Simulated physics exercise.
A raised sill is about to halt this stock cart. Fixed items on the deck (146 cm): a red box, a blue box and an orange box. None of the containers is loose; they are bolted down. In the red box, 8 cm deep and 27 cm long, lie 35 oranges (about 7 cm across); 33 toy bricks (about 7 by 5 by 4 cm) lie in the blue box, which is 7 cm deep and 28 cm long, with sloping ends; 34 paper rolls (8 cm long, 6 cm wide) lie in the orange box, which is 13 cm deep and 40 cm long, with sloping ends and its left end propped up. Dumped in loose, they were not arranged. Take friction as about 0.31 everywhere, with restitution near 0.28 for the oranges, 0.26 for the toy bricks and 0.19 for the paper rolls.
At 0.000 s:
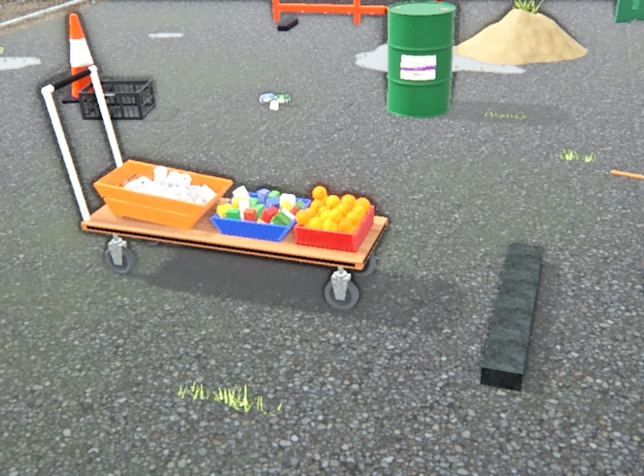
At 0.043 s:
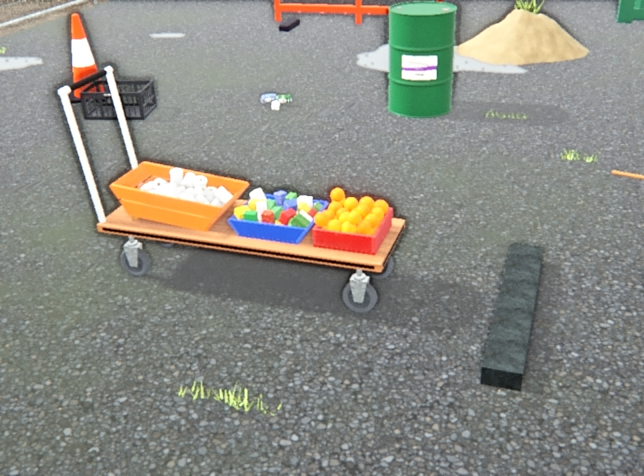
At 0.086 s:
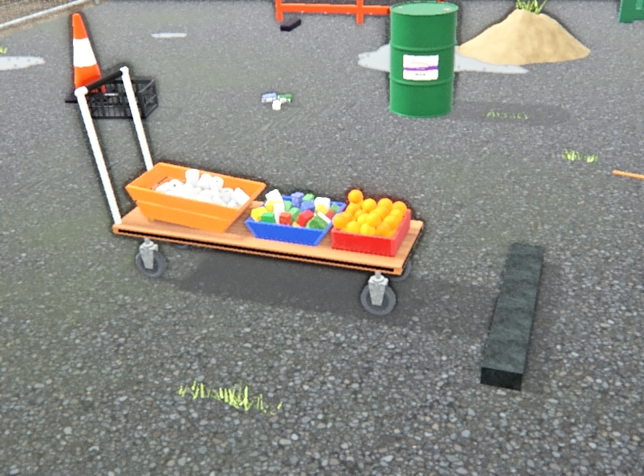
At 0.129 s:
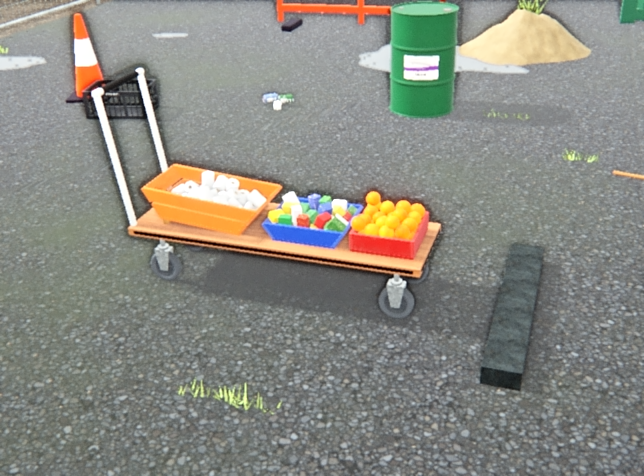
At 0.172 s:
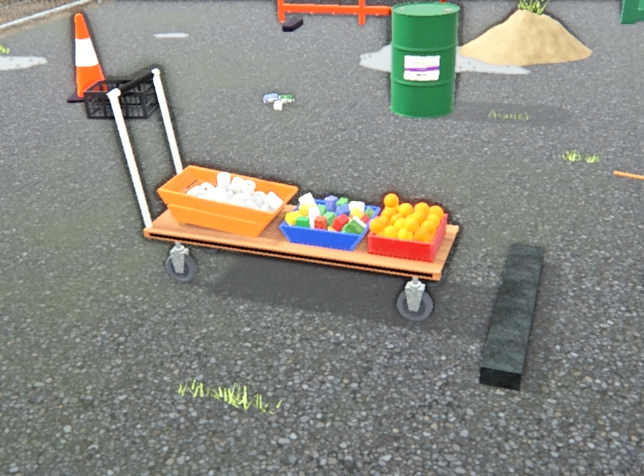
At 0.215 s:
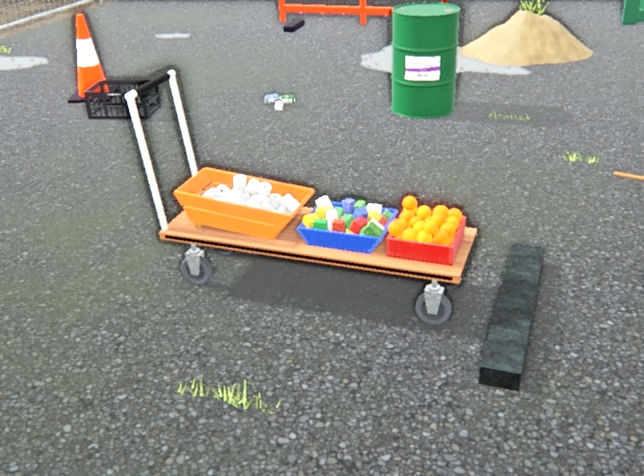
In the video, a flat wooden cart carrying an orange box of white rolls, a blue box of colourful blocks and a red box of oranges rolls steadily to the right across grey pavement, nearing a dark raised strip.
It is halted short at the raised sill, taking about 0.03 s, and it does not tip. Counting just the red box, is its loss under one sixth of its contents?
No, it loses over one sixth.
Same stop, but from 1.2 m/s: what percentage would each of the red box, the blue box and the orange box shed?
Red box 10 %, blue box 0 %, orange box 0 %.
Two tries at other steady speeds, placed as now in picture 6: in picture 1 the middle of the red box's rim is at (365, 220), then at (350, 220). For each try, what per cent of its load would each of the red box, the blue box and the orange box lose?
Red box 10 then 30, blue box 0 then 10, orange box 0 then 0 per cent.
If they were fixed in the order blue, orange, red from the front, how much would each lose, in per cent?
Red box 30 %, blue box 20 %, orange box 10 %.
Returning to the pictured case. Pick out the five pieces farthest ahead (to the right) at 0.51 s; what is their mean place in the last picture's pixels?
Somewhere near pixel (523, 239).
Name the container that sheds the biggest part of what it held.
The red box.
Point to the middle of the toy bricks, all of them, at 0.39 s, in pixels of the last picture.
The middle is around (399, 225).
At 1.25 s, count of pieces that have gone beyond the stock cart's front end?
Roughly 12 pieces.
After 0.29 s, contact.
After 0.39 s, the red box is down by 1 of 35, the blue box has all 33 and the orange box has all 34.
After 0.51 s, the red box is down by 11 of 35, the blue box is down by 4 of 33 and the orange box is down by 1 of 34.
After 0.74 s, the red box is down by 12 of 35, the blue box is down by 3 of 33 and the orange box is down by 3 of 34.
Outcome (at 1.25 s), the red box is down by 12 of 35, the blue box is down by 3 of 33 and the orange box is down by 3 of 34. Asked share, 12 of 35, 34 per cent.
